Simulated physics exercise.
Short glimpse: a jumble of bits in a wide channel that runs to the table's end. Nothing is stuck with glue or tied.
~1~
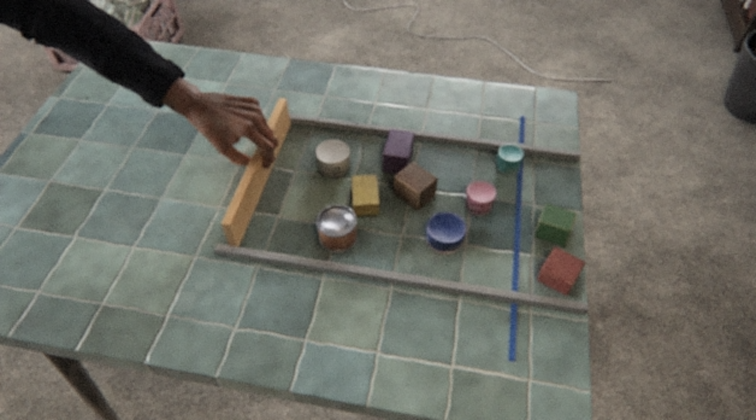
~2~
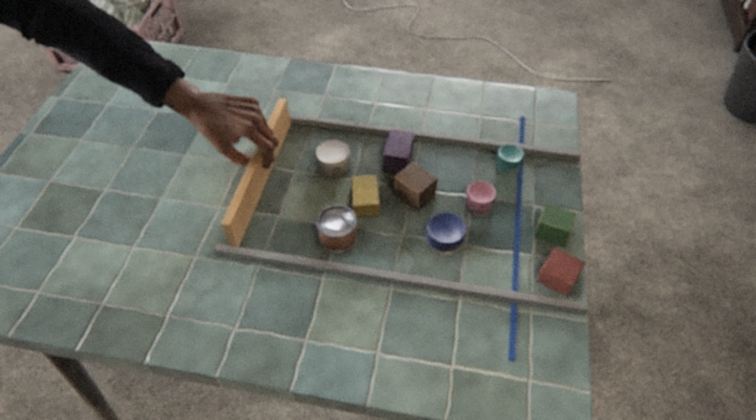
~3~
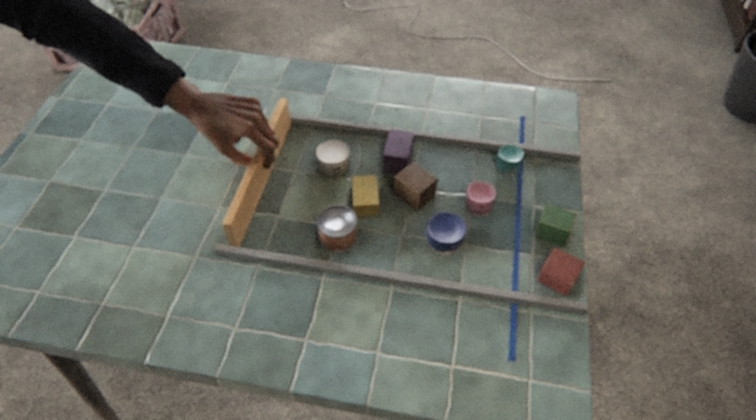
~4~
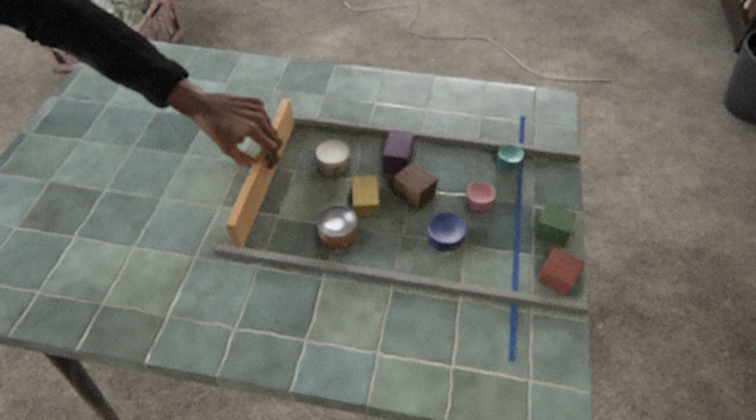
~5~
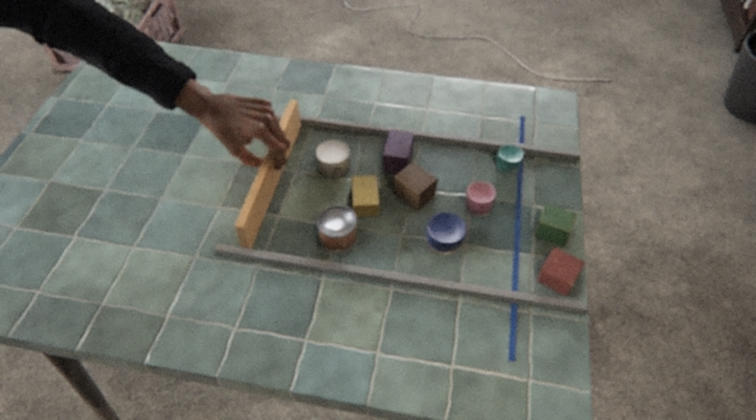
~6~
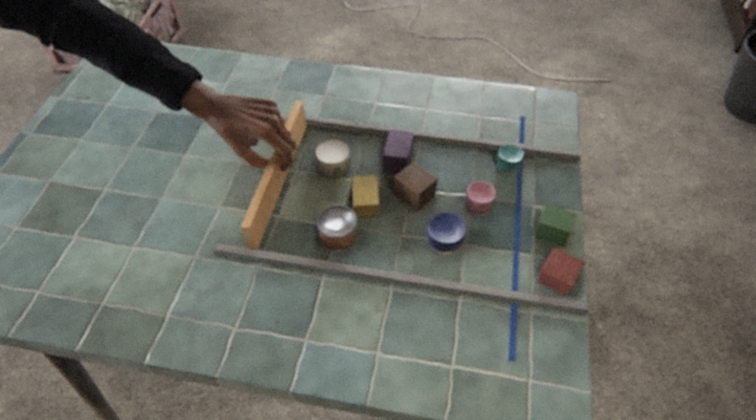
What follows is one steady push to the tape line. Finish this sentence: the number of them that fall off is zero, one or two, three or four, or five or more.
The number of them that fall off is one or two.
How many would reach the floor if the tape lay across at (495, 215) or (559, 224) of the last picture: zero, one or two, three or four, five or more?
Result, try 1: Either one or two; try 2: Five or over.
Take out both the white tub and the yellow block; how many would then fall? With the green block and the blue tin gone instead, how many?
Count: 0 (first case); 1 (second).
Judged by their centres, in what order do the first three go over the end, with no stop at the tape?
The order is the green block, the pink pot and then the turquoise pot.
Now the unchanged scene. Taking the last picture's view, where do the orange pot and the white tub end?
For the orange pot it's (539, 260), and for the white tub it's (538, 189).
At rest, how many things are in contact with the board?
4 in contact.
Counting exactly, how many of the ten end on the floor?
Tally: 2.
Soon after, none off yet; red block at rest near (561, 272); green block at rest near (555, 225); turquoise pot at rest near (509, 160).
At rest, the number that fall off is one or two; fallen, pink pot and green block.
